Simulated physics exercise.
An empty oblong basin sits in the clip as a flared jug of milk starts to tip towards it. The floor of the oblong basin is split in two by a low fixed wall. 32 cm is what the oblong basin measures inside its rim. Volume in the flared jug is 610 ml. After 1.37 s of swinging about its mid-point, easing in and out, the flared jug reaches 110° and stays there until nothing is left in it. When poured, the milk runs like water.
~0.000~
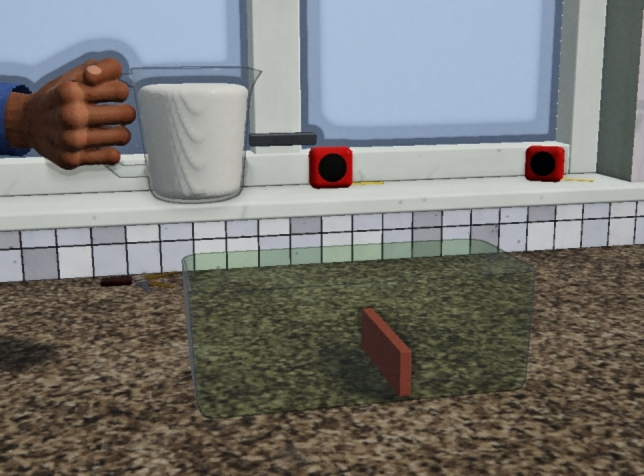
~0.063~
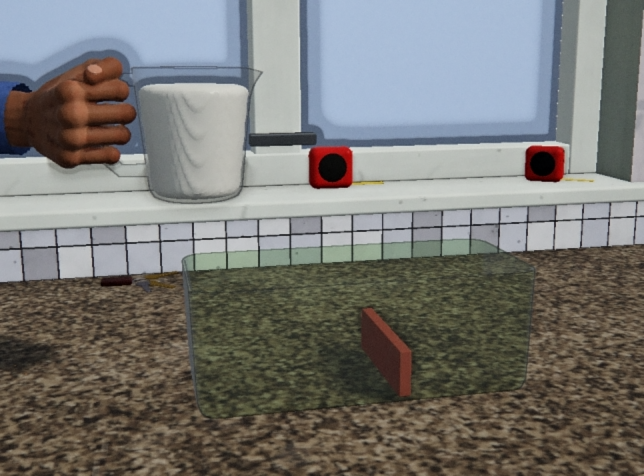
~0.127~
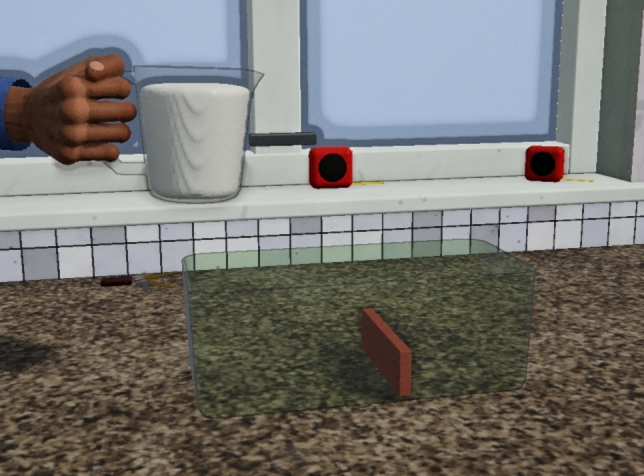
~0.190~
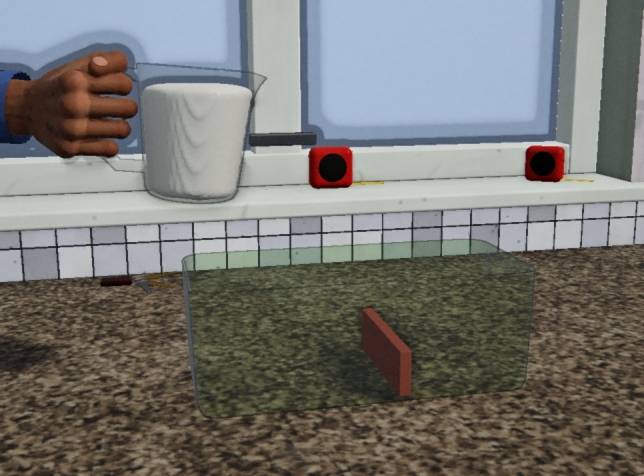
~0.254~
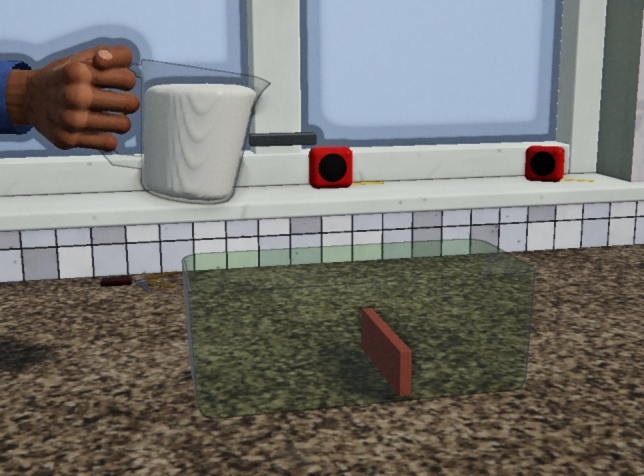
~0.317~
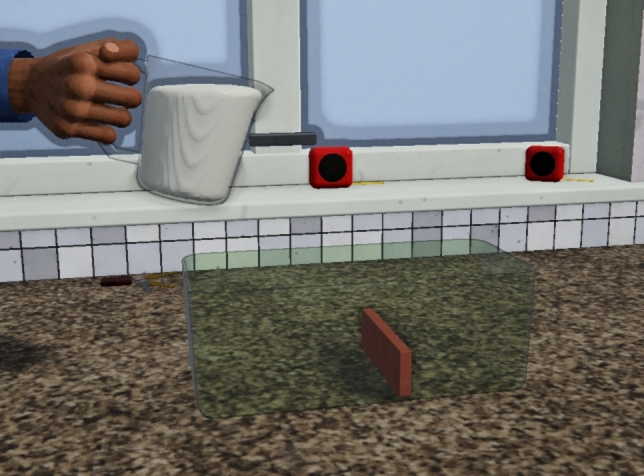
Kitchen counter by a window, a hand gradually tilting a flared jug of milk rightward above an empty clear oblong basin.
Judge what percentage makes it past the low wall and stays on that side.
Some 3 per cent makes it over and stays.
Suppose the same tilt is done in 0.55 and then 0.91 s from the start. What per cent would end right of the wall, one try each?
Result: 5 per cent, then 5 per cent.
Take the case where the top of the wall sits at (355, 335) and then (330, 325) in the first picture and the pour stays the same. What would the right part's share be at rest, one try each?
First try about 35 %, second try about 65 %.
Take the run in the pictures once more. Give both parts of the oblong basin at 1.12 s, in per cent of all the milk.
About 66 left, about 1 right.
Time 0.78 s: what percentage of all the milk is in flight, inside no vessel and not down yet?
Some 16 per cent, I reckon.
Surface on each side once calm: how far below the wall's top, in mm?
I'd say some 24 mm on the left and some 46 mm on the right.
By 0.78 s the tilt is 67° and 74 per cent is still to pour, 10 is left of the wall and 0 right of it.
By 1.12 s the tilt is 102° and 17 per cent is still to pour, 67 is left of the wall and 1 right of it.
By 1.48 s the tilt is 110° and 0 per cent is still to pour, 95 is left of the wall and 3 right of it.
By 1.87 s the tilt is 110° and 0 per cent is still to pour, 95 is left of the wall and 3 right of it.
At rest 95 per cent lies left of the wall, 3 right of it and 2 outside.
